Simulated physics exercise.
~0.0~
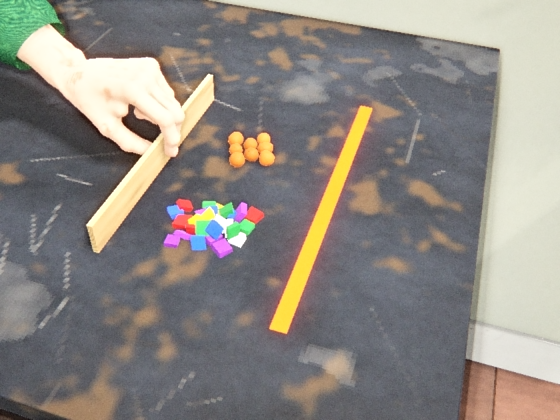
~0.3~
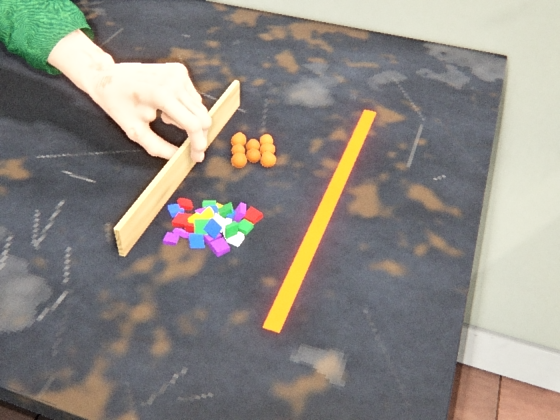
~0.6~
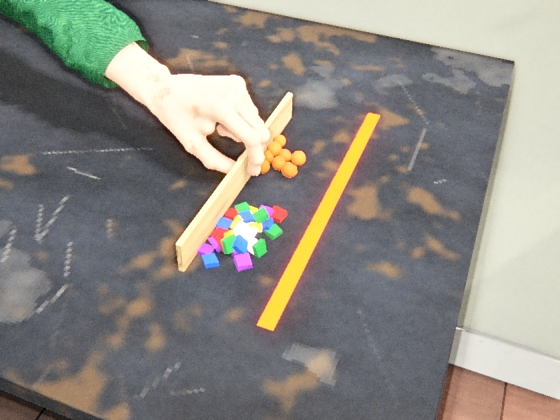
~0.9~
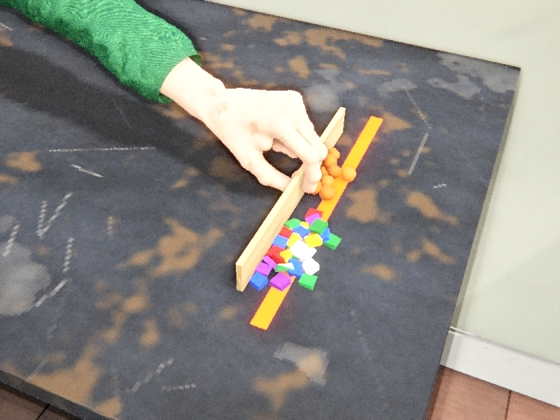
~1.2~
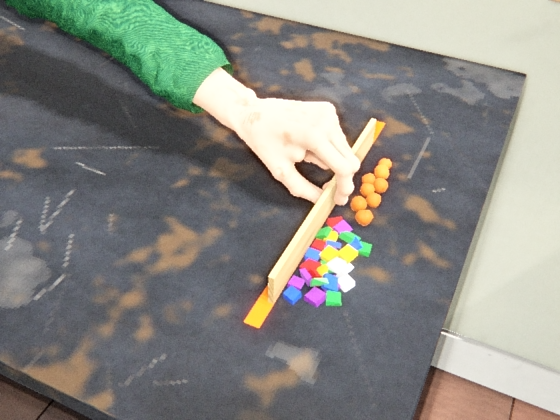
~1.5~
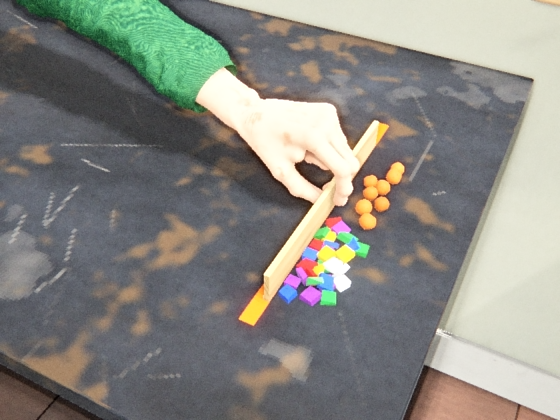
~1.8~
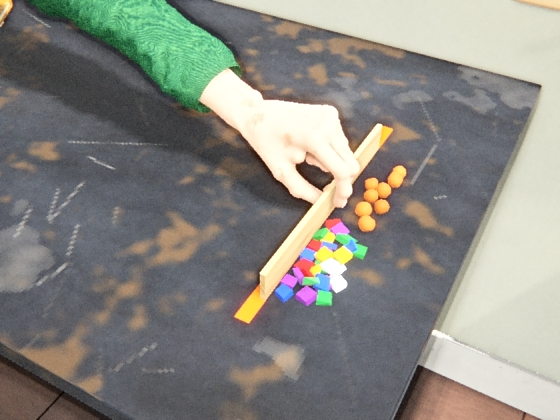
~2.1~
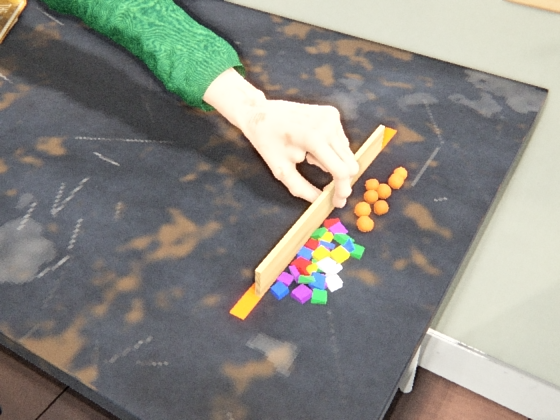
Hand in green sleeve pushing colourful little squares and orange balls rightward with a wooden strip, stopping at orange tape, everything still on the table.
